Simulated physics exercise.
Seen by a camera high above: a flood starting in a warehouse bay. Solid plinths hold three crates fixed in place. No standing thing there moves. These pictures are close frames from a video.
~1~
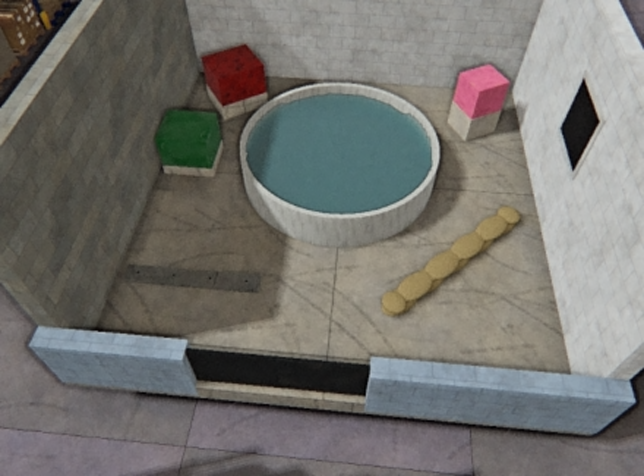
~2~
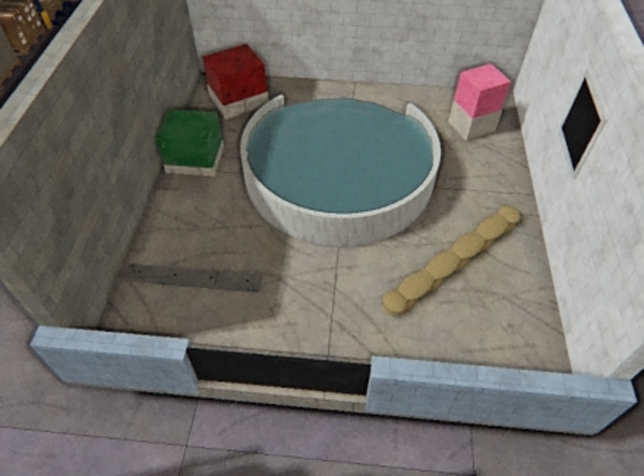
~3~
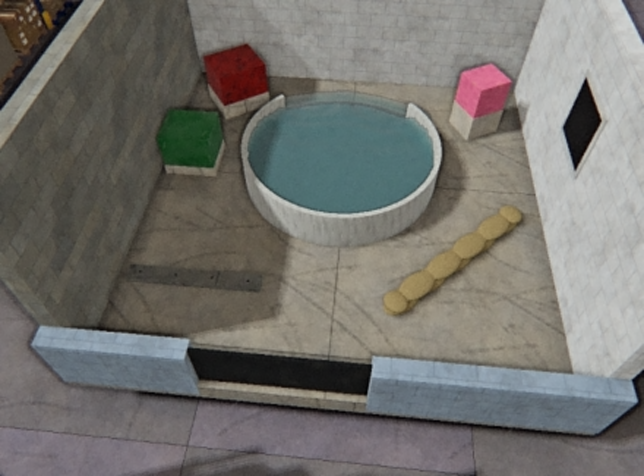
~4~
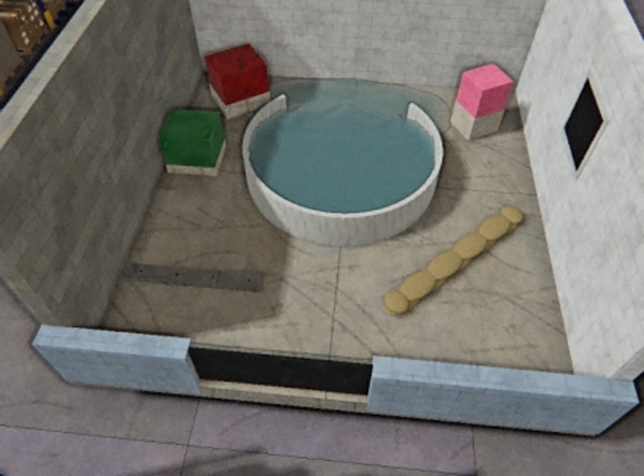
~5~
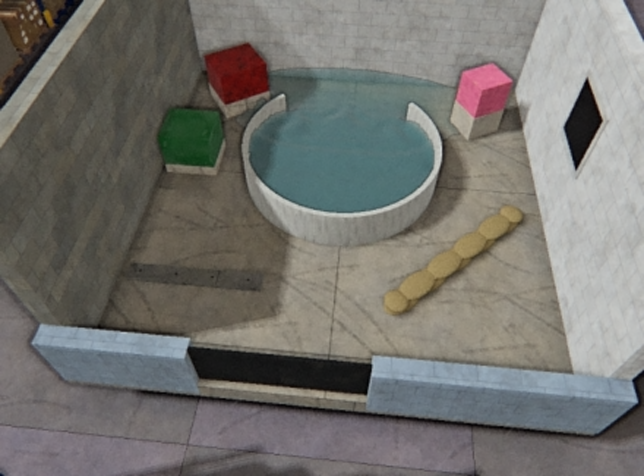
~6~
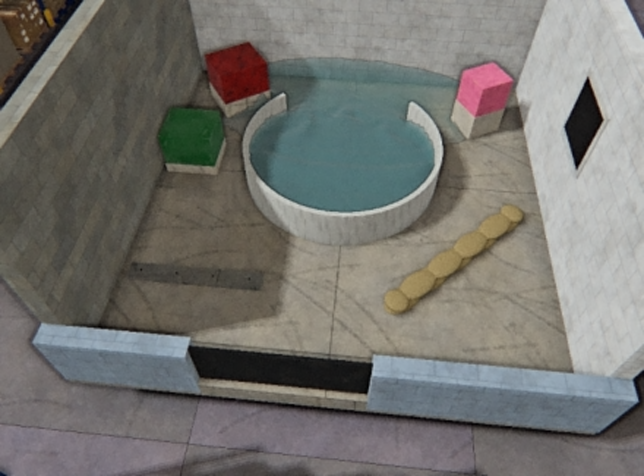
In a walled warehouse bay, a round white tank full of water opened on its far side, and water poured out through the gap and spread across the floor toward the back wall.
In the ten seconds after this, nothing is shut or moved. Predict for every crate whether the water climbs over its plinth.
My prediction: The green crate ends up wet; the pink crate ends up dry; the red crate ends up wet.
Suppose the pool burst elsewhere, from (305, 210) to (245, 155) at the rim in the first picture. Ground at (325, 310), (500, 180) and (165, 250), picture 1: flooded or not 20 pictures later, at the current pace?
Soaked, untouched, soaked.
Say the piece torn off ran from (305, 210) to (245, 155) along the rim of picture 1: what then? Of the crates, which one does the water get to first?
It's the green one.
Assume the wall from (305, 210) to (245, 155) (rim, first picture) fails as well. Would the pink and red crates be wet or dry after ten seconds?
In that case the pink one is never flooded and the red one is never flooded.
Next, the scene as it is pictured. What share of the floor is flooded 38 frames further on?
It comes to roughly 95 in a hundred.
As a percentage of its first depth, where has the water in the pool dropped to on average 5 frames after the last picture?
Roughly 68 %.
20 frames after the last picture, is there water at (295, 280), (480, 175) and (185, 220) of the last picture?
Status by point, in sequence: Unwetted; waterlogged; waterlogged.
A moment on, water covers 20 % of the floor; the green crate water round its plinth, the pink crate water round its plinth, the red crate water round its plinth.
Next, water covers 30 % of the floor; the green crate water round its plinth, the pink crate water round its plinth, the red crate water round its plinth.
Then, water covers 55 % of the floor; the green crate water round its plinth, the pink crate water round its plinth, the red crate water round its plinth.
Later, water covers 95 % of the floor; the green crate water round its plinth, the pink crate water round its plinth, the red crate water round its plinth.
In the end, water covers 95 % of the floor; the green crate was topped, the pink crate stayed above the water, the red crate was topped.
